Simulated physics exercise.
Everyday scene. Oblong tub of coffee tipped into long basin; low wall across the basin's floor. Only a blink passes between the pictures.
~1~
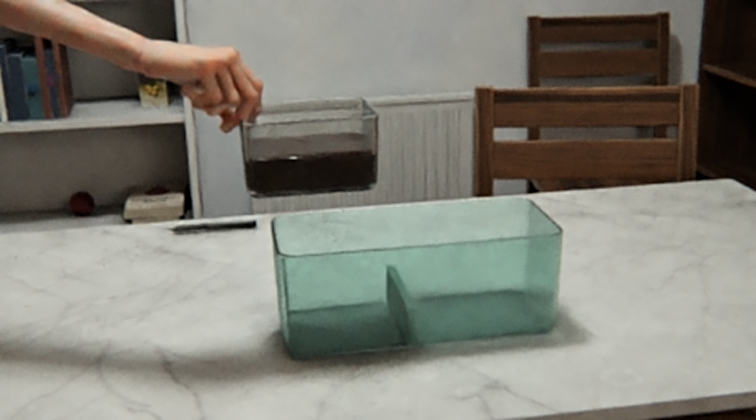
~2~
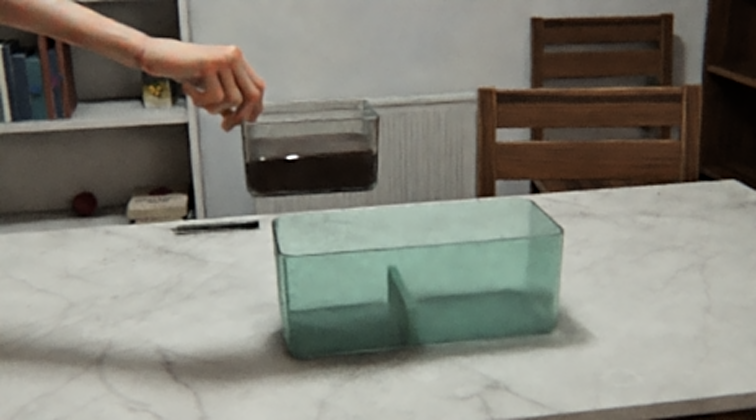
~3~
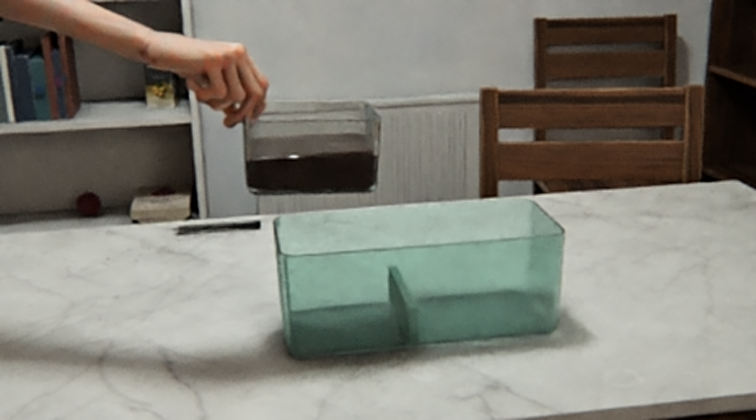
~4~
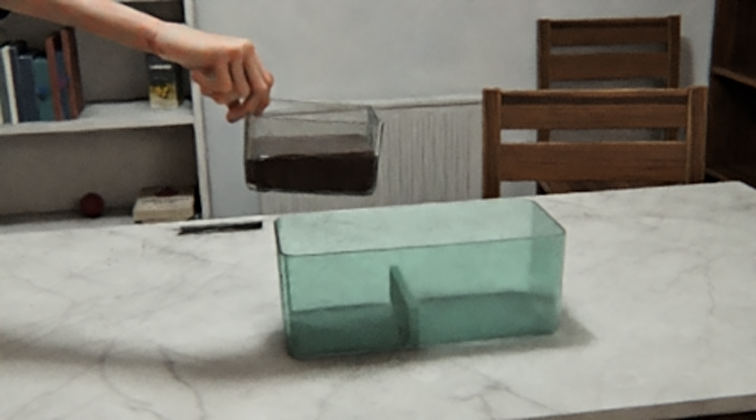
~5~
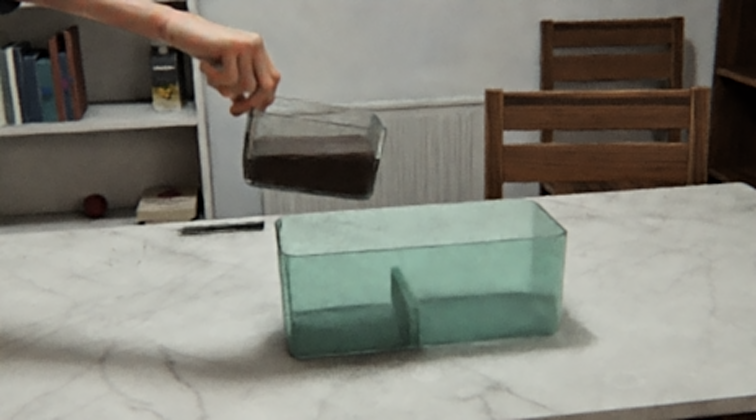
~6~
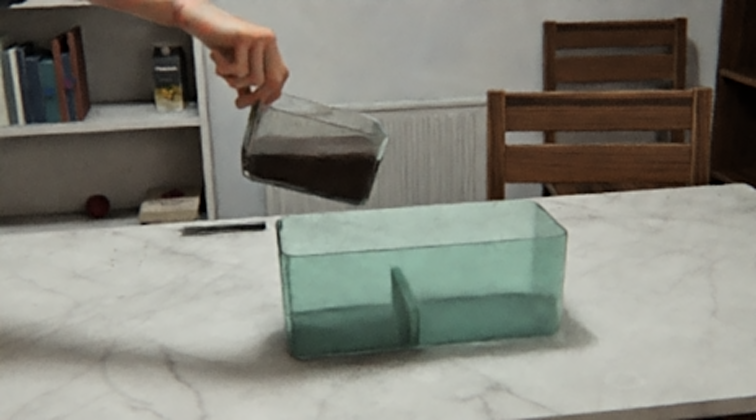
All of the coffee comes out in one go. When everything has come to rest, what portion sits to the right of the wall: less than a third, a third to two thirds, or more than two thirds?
The part right of the wall will probably range from one third to two thirds.
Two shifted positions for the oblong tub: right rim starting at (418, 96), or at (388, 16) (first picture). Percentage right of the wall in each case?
In turn 95 % and 80 %.
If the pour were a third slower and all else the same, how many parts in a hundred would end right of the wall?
Roughly 60 percent.
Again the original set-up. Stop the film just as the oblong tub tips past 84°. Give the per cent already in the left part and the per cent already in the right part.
On the left 0 %, on the right 20 %.
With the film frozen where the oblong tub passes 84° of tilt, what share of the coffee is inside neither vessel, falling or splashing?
Roughly 30 percent.
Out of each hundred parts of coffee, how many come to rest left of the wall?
Roughly 45 per cent.
A moment on, the oblong tub is tipped on its side and 47 per cent is still to pour, 1 is left of the wall and 21 right of it.
Next, the oblong tub is tipped right over and 7 per cent is still to pour, 34 is left of the wall and 55 right of it.
Then the oblong tub is tipped right over and 0 per cent is still to pour, 45 is left of the wall and 55 right of it.
Later the oblong tub is tipped right over and 0 per cent is still to pour, 45 is left of the wall and 55 right of it.
In the end 45 per cent lies left of the wall, 55 right of it and 0 outside.
